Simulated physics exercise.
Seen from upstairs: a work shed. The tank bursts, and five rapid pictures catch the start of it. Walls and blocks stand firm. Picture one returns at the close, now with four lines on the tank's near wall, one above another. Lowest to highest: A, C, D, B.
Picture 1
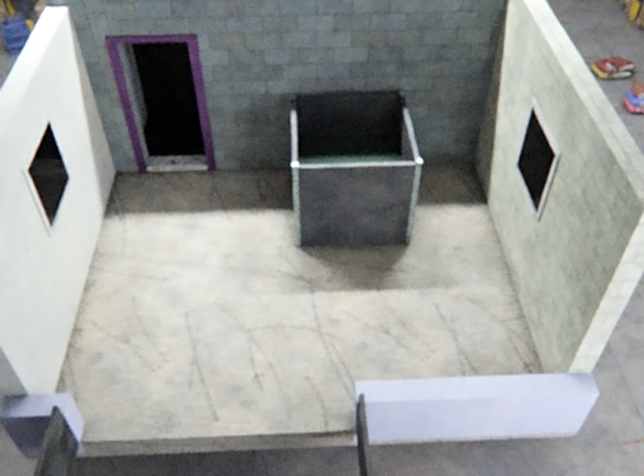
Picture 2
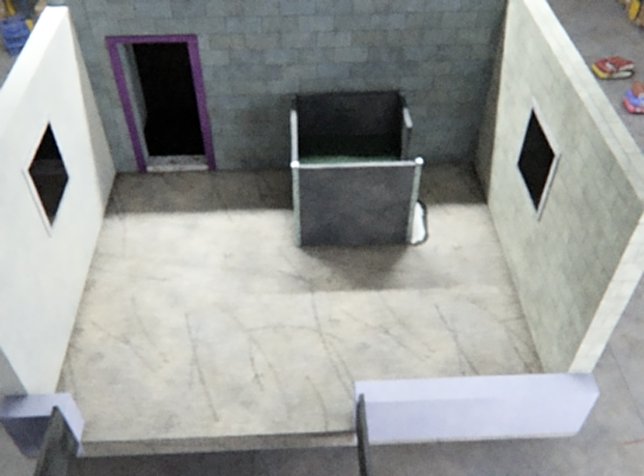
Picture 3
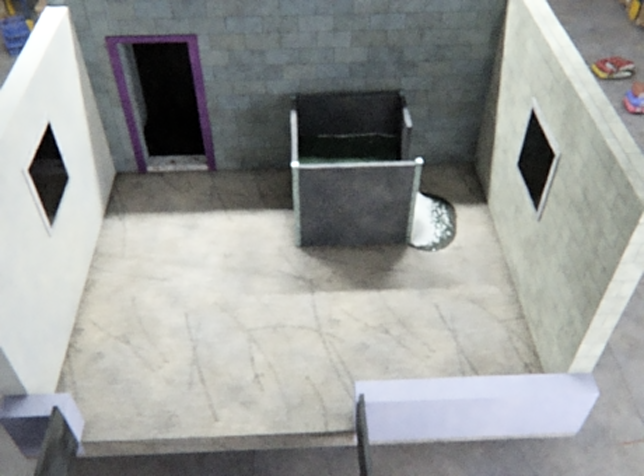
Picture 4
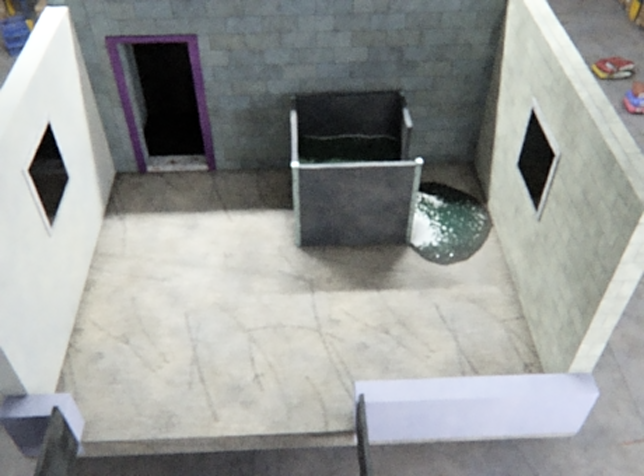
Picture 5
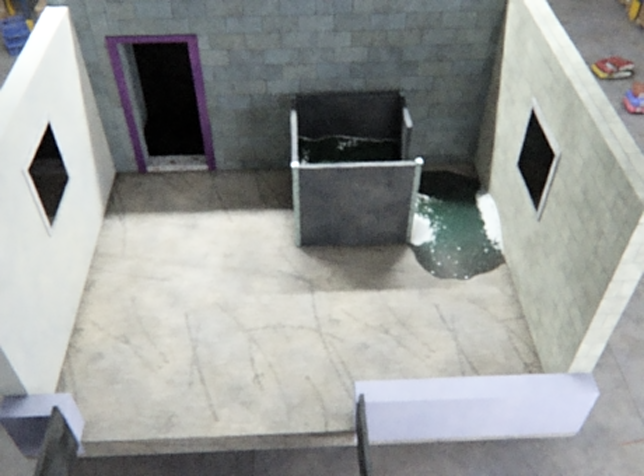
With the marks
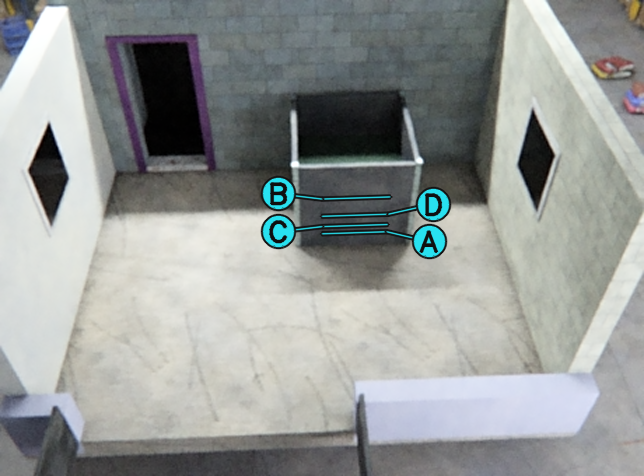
Work shed seen from above, with water leaking from the right side of a dark tank and spreading across the pale floor.
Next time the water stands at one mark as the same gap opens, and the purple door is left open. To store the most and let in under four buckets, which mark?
It is B.
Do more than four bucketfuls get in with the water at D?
No, that is safe.
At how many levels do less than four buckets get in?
All of the four.
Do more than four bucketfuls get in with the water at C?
No.
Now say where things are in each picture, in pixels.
Water in the tank at rest, its middle at (351, 166); foot of the purple doorway at (178, 171); open gate at (213, 384), in the first frame.
In the second frame, 1 % of the ground under water, visible out to (414, 218).
In the third frame, 3 % of the ground under water, visible out to (446, 205).
In the fourth frame, 7 % of the ground under water, visible out to (483, 213).
In the fifth frame, 10 % of the ground under water, visible out to (502, 257).
In cyan, A at (354, 232); B at (356, 197); C at (354, 225); D at (355, 215); from the bottom up A, C, D, B.
With A, nothing gets over.
With B, a bucket or two gets in.
With C, nothing gets over.
With D, nothing gets over.
